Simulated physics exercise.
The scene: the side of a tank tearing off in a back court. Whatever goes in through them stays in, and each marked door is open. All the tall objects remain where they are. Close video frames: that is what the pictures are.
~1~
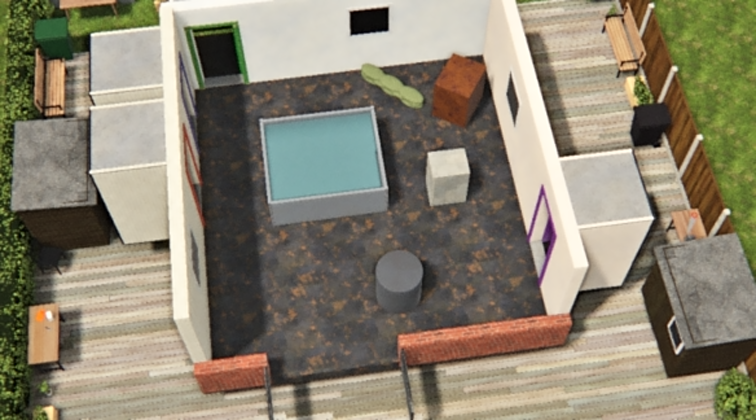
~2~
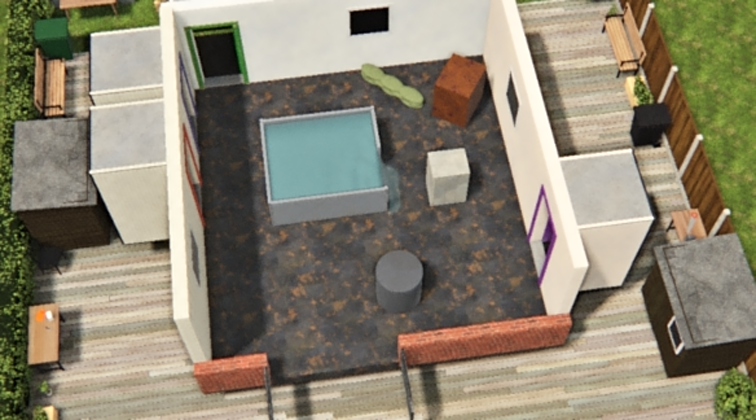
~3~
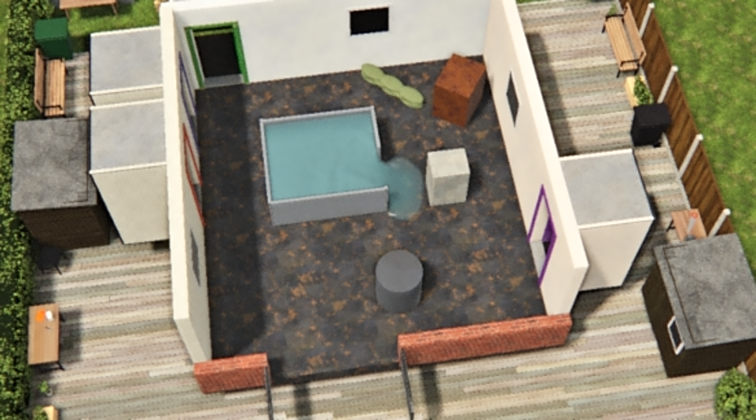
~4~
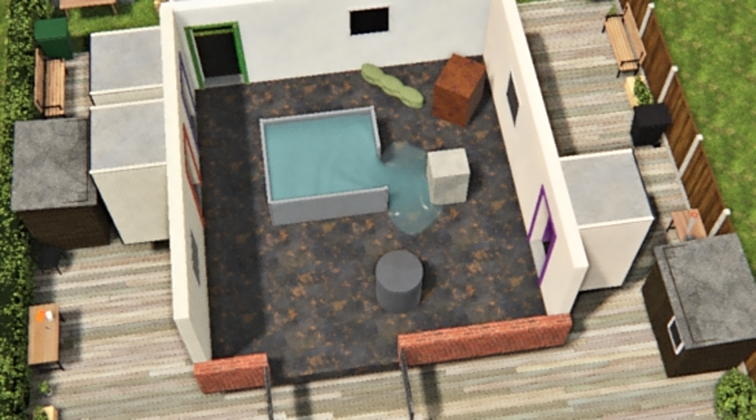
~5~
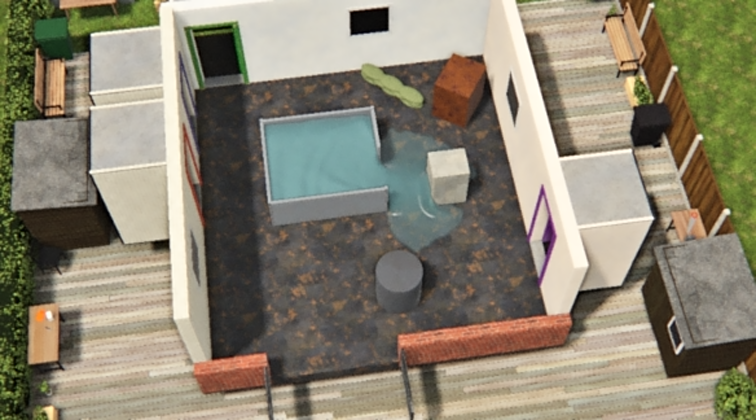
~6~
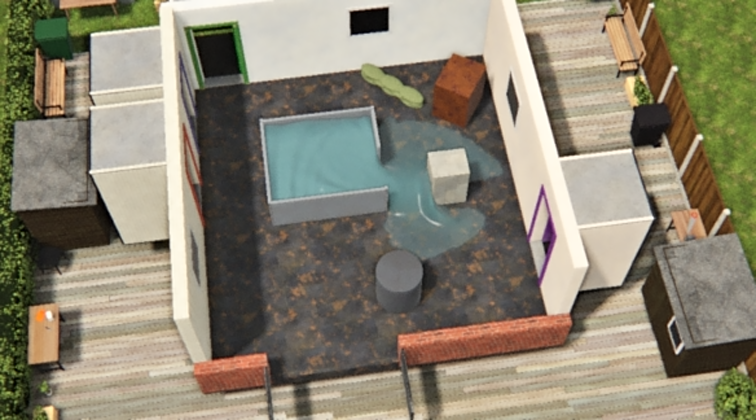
The clip shows a walled courtyard with an open tank of water, still at first; then its right side opens and water pours out, spreading across the dark floor to the right and around a pale block.
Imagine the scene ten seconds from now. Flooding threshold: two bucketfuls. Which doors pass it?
The red door does not pass it; the green door does not pass it; the purple door passes it; the blue door does not pass it.
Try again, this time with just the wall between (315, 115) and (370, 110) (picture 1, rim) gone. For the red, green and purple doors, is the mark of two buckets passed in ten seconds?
Going door by door, the red door remains beneath it, the green door crosses the threshold, and the purple door remains beneath it.
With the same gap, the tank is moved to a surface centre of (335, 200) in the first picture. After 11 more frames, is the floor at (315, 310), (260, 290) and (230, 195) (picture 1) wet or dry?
One after the other: Untouched, untouched, untouched.
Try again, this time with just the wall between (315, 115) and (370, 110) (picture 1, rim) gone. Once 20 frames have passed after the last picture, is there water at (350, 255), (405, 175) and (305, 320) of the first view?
Taking the points in order: Unwetted, swamped and unwetted.
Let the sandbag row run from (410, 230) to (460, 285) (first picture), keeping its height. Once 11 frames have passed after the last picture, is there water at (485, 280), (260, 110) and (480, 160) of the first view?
Taking the spots in turn: Submerged, untouched and submerged.
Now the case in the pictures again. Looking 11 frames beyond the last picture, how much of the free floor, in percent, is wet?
I'd say close to 35 per cent.
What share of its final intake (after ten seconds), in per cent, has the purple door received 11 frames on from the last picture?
Close to 5 percent.
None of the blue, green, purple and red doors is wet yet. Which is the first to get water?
Looks like the purple door.
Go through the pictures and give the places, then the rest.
The first picture shows the open tank at (323, 156) is whole and still.
In the second picture, water pours out at (381, 181) and has run to (390, 212).
In the third picture, water pours out at (381, 183) and has run to (417, 172).
In the fourth picture, water pours out at (381, 184) and has run to a hidden place.
In the fifth picture, water pours out at (381, 183) and has run to (470, 168).
In the sixth picture, water pours out at (381, 183) and has run to (499, 171).
A moment on, water covers 25 % of the floor; the red door not reached, the green door not reached, the purple door wet at the sill, nothing in, the blue door not reached.
Next, water covers 35 % of the floor; the red door not reached, the green door not reached, the purple door under two buckets in, the blue door not reached.
Then, water covers 55 % of the floor; the red door not reached, the green door not reached, the purple door over two buckets in, the blue door not reached.
Later, water covers 80 % of the floor; the red door not reached, the green door wet at the sill, nothing in, the purple door far over two buckets in, the blue door wet at the sill, nothing in.
In the end, water covers 95 % of the floor; the red door wet at the sill, nothing in, the green door under two buckets in, the purple door far over two buckets in, the blue door wet at the sill, nothing in.
